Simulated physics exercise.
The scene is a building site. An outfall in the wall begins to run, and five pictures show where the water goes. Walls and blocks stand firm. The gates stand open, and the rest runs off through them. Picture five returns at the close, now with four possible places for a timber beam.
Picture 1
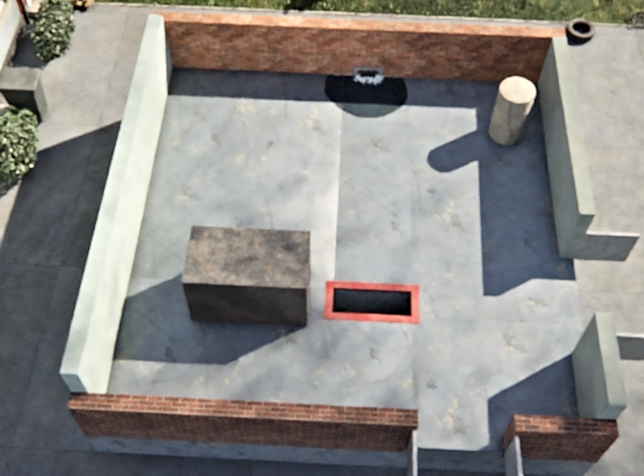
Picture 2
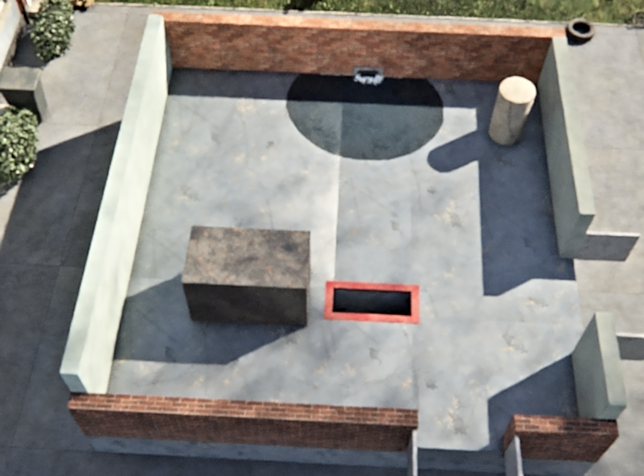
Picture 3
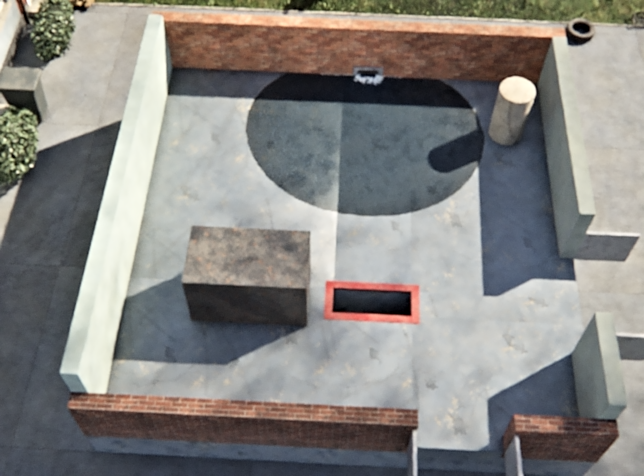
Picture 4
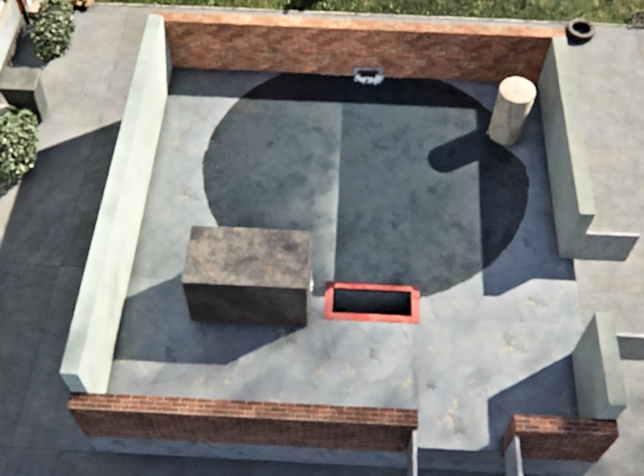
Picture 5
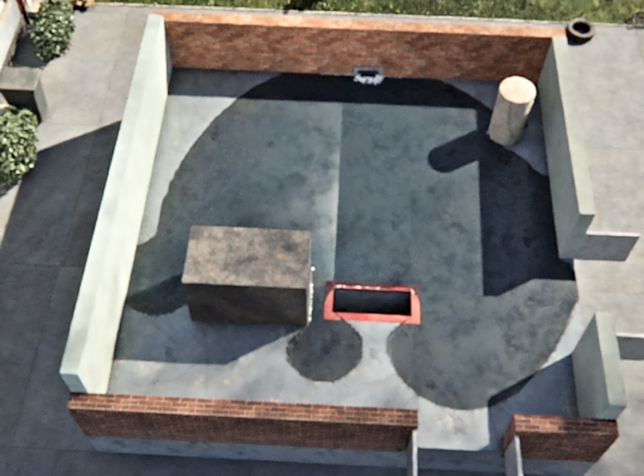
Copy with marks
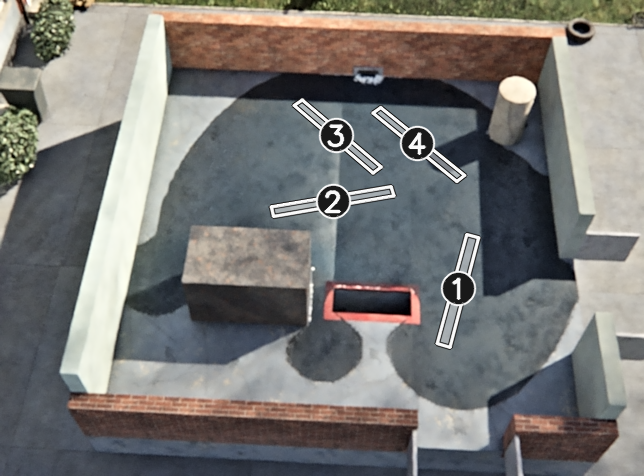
Water spreading in a dark, widening patch from the back brick wall across a walled concrete yard, reaching and passing a red-rimmed gully.
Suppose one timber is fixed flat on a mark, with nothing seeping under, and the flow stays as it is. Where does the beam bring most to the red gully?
Choose 1.
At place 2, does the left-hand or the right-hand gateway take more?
More leaves on the left.
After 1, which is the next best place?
That would be 4.
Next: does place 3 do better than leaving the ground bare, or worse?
Worse.
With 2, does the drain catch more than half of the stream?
No, it does not.
On the marked copy, 1 from (443, 345) to (472, 236); 2 from (272, 211) to (392, 191); 3 from (298, 102) to (377, 170); 4 from (376, 110) to (460, 178).
With 1, about 49 % of the stream goes into the red gully, about 46 % out by the gates.
With 2, about 21 % of the stream goes into the red gully, about 75 % out by the gates.
With 3, about 20 % of the stream goes into the red gully, about 73 % out by the gates.
With 4, about 34 % of the stream goes into the red gully, about 61 % out by the gates.
